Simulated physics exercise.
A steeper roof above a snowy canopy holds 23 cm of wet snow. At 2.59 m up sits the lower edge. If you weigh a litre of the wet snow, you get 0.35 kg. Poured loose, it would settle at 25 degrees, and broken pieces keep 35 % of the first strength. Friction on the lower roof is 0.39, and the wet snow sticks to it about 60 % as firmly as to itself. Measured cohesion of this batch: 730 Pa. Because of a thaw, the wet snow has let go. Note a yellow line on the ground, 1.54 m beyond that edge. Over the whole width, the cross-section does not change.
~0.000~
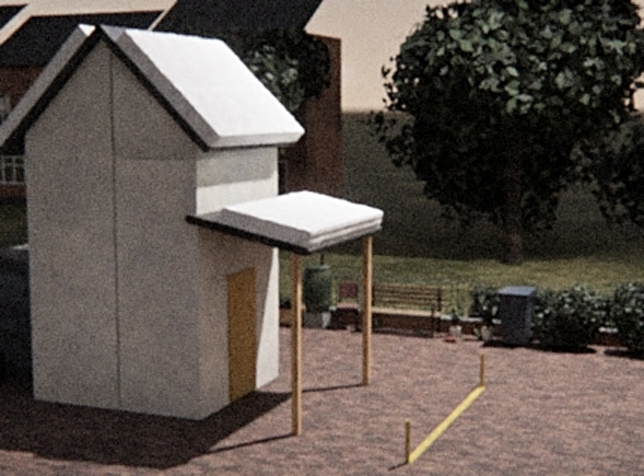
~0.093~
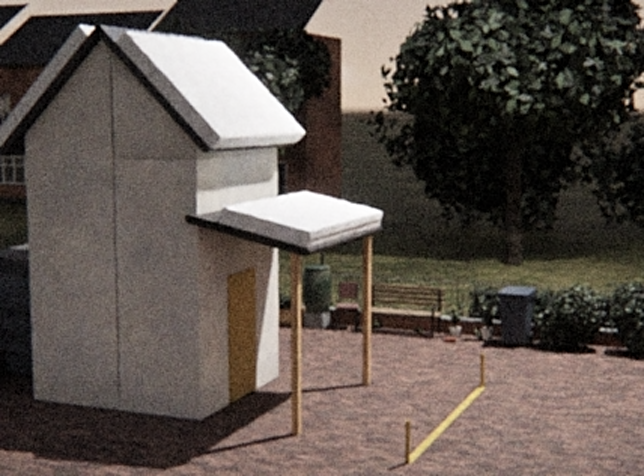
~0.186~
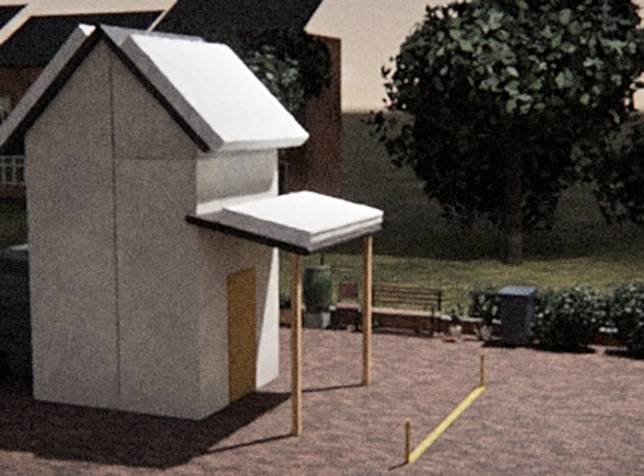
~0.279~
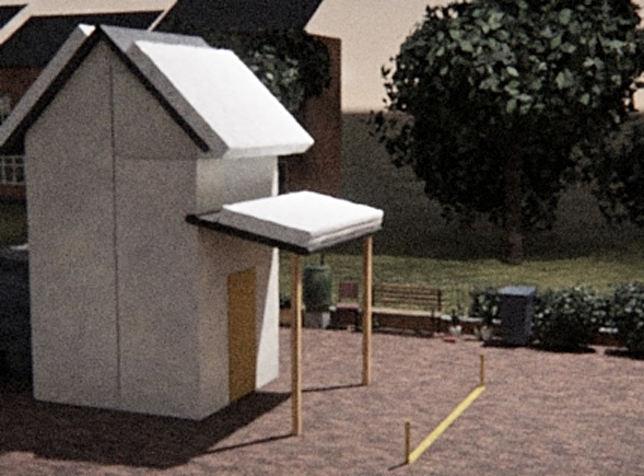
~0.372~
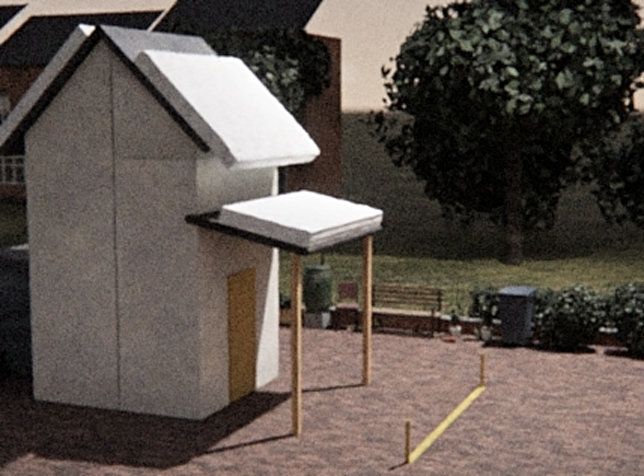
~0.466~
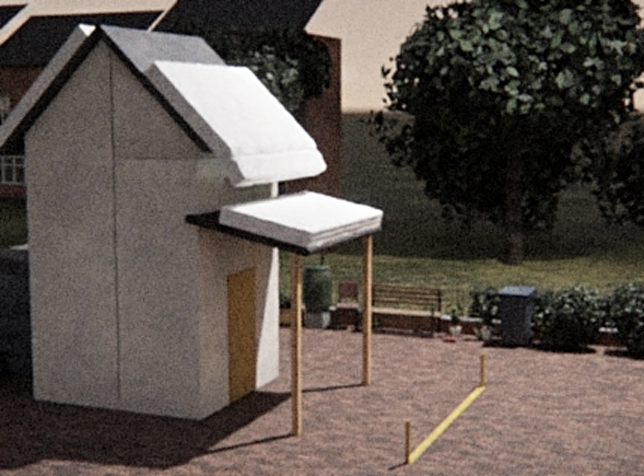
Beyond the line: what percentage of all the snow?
I would say close to 26 percent.
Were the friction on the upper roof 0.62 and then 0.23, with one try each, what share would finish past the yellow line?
Roughly 1 per cent first, roughly 14 per cent second.
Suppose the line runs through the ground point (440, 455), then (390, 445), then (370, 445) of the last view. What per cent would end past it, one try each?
One by one: 18 in a hundred, 35 in a hundred, 45 in a hundred.
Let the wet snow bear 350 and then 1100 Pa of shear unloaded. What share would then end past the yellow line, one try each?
Respectively 40 % and 10 %.
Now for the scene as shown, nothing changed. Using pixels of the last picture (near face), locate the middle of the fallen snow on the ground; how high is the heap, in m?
It sits close to (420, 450), some 0.3 m high.
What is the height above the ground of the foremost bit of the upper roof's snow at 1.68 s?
Height: Approx. 0.0 m.
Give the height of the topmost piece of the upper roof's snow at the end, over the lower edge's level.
0.6 m, give or take.
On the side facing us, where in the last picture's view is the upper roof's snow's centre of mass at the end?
Approximately at pixel (378, 355).
After 1.02 s, none is below the lower edge and 0 % is past the line.
After 1.68 s, 52 % is below the lower edge and 16 % is past the line.
After 2.34 s, 54 % is below the lower edge and 26 % is past the line.
After 3.00 s, 54 % is below the lower edge and 26 % is past the line.
After 3.10 s, at the end, 54 % is below the lower edge and 26 % is past the line.
